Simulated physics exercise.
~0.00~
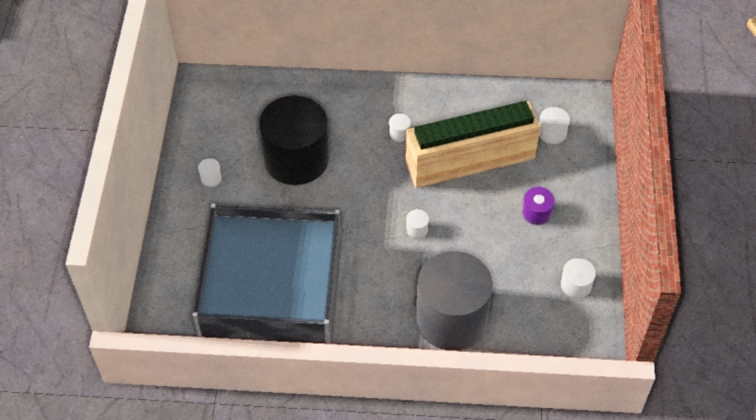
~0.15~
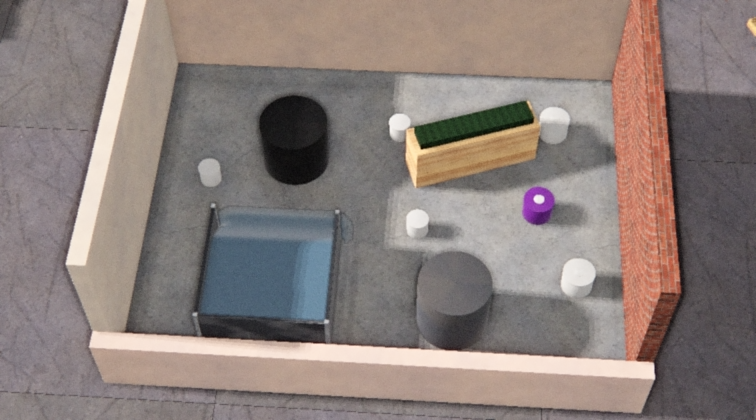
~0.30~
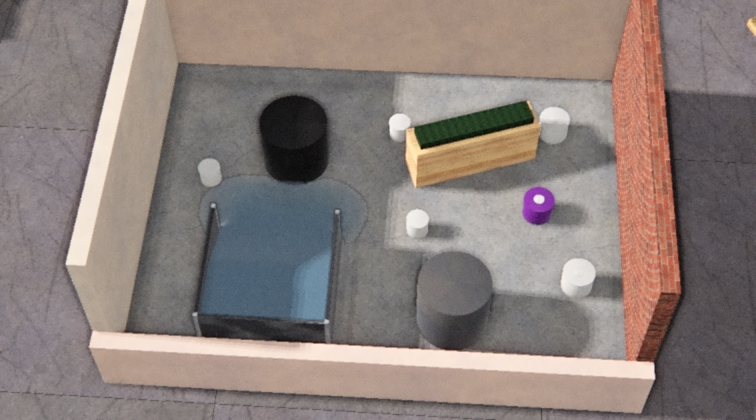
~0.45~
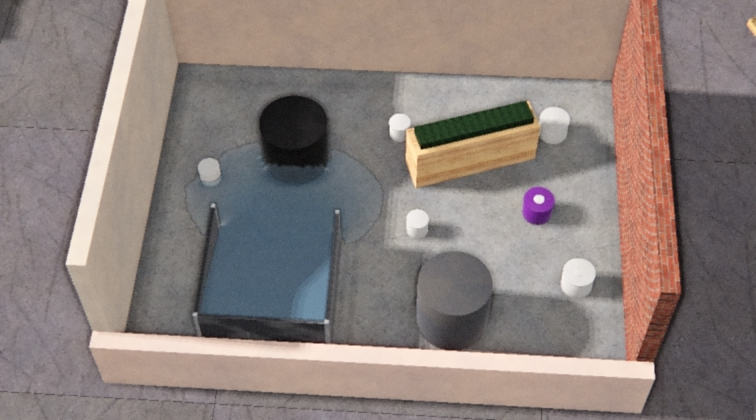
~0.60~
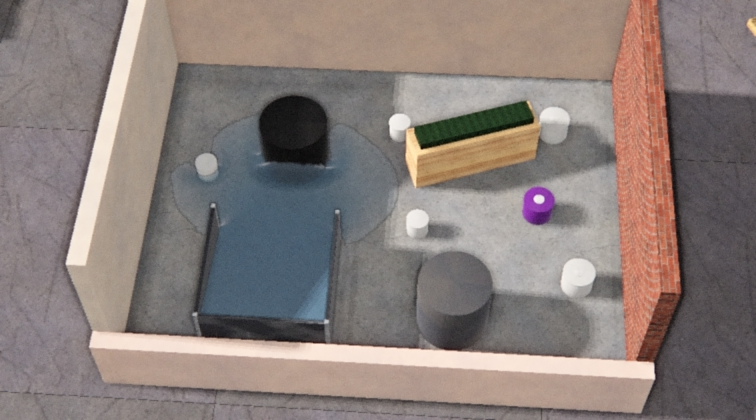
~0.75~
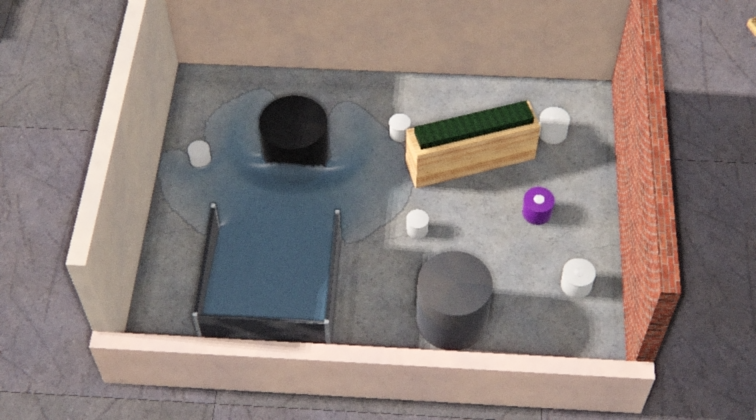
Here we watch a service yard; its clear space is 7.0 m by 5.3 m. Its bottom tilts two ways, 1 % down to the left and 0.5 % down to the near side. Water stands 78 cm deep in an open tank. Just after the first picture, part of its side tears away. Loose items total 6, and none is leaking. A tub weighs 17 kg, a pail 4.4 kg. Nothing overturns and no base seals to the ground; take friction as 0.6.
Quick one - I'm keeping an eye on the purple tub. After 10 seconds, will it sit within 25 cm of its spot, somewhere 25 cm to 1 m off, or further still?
It is set to remain close by.
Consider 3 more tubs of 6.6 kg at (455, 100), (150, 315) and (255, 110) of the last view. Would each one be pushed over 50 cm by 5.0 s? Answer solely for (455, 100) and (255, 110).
Lab note - in order: Above threshold / above threshold.
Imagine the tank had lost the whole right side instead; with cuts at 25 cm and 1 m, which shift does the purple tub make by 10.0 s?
In that case the purple tub gets carried off.
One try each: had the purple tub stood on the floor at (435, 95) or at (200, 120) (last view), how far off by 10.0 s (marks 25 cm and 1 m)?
Taken in turn, it is carried a long way and then is carried a long way.
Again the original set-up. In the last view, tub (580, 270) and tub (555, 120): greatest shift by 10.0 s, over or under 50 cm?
Within the limit, then within the limit.
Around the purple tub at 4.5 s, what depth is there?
Roughly 3 cm at that moment.
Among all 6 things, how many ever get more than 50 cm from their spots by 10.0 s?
The total is 3.
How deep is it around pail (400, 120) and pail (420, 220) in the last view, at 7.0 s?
Depth approx. 10 cm / 4 cm.
After 2.0 s the purple tub is near (539, 199), 0.0 m from its start, aground; 1 afloat.
After 4.5 s the purple tub is near (539, 199), 0.0 m from its start, aground; 2 afloat.
After 7.0 s the purple tub is near (539, 199), 0.0 m from its start, aground; 2 afloat.
After 10.0 s the purple tub is near (539, 199), 0.0 m from its start, aground; 2 afloat.
